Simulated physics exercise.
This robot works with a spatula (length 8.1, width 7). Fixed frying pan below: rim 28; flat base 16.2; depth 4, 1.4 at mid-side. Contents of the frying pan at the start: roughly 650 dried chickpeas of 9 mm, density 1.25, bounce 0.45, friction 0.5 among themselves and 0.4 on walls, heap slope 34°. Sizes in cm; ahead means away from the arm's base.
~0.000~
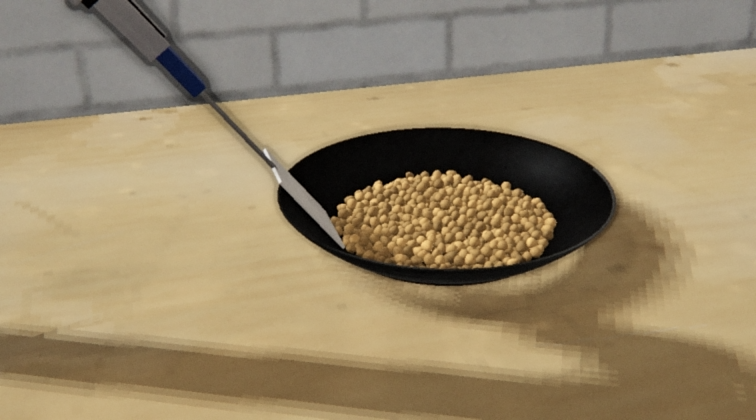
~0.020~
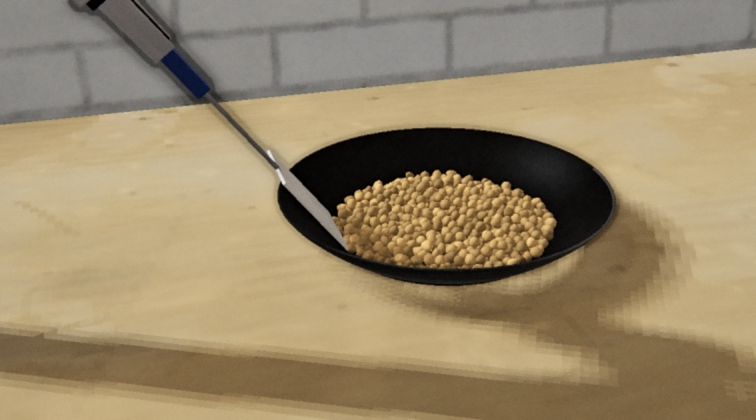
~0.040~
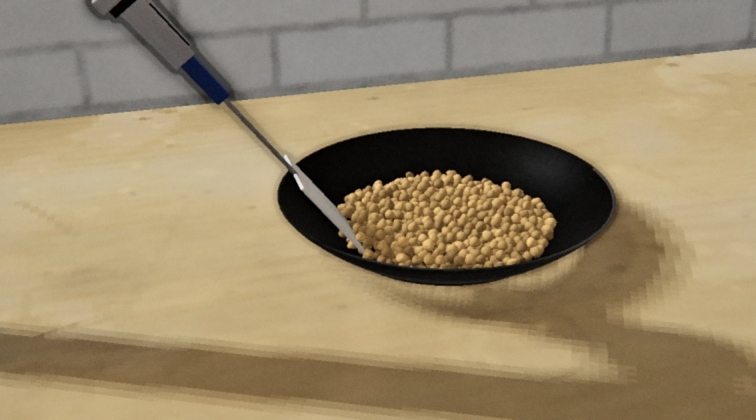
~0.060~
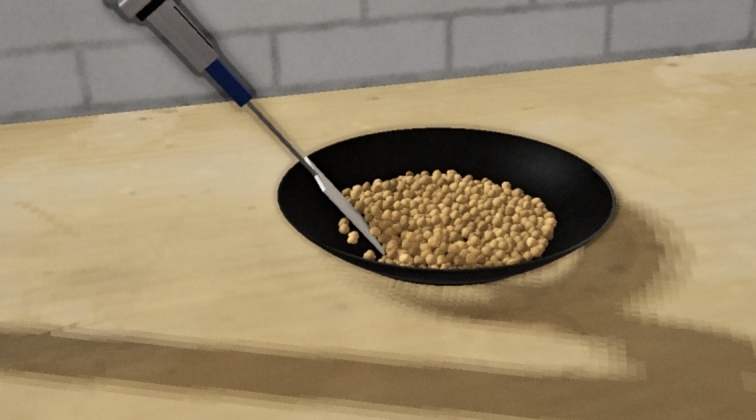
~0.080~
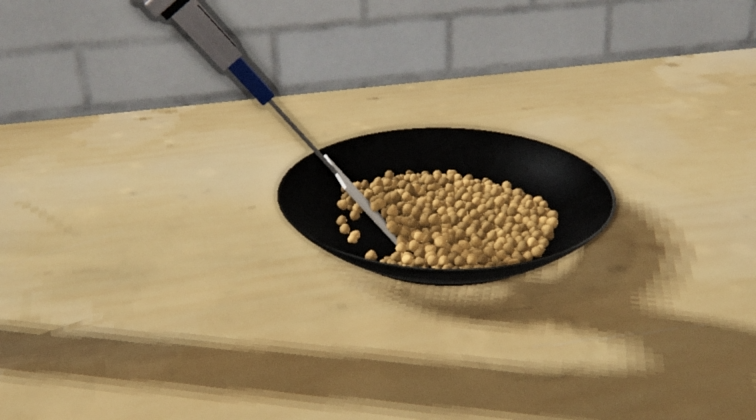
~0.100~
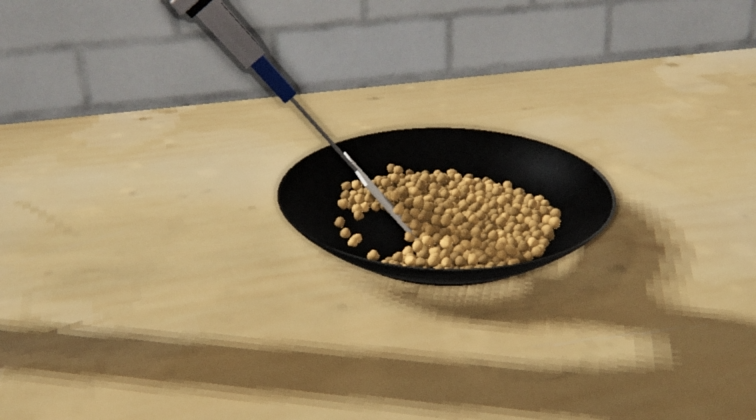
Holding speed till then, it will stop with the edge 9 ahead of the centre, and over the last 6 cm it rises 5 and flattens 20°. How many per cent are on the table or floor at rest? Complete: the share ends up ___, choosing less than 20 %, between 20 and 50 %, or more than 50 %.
The share ends up less than 20 %.
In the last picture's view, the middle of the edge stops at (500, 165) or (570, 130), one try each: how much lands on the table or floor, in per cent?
Respectively about 5 and 20 percent end on the table or floor.
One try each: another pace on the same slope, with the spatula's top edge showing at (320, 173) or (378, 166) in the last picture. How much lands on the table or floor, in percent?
Estimates: Near 0 %, near 15 %.
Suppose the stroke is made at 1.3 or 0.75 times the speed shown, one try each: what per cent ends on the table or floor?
Some 15 and 5 per cent.
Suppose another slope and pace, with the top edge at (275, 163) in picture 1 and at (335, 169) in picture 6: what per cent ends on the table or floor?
Close to 5 in a hundred.
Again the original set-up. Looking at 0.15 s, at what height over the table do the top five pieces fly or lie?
I'd put them at about 5 centimetres above the table.
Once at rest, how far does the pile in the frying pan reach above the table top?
Height at the end: Around 4.0 cm.
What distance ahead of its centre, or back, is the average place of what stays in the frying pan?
3.5 cm ahead.
After 0.15 s, sloping 53°, highest piece 5 above the table; 647 in the frying pan.
After 0.20 s, sloping 46°, highest piece 6 above the table; 647 in the frying pan.
After 0.42 s, sloping 33°, highest piece 5 above the table; 584 in the frying pan, 62 on the table or floor, 1 on the blade or in flight.
After 1.47 s, sloping 33°, highest piece 4 above the table; 584 in the frying pan, 63 on the table or floor.
At rest, 584 in the frying pan, 63 on the table or floor. That is 10 % on the table or floor.
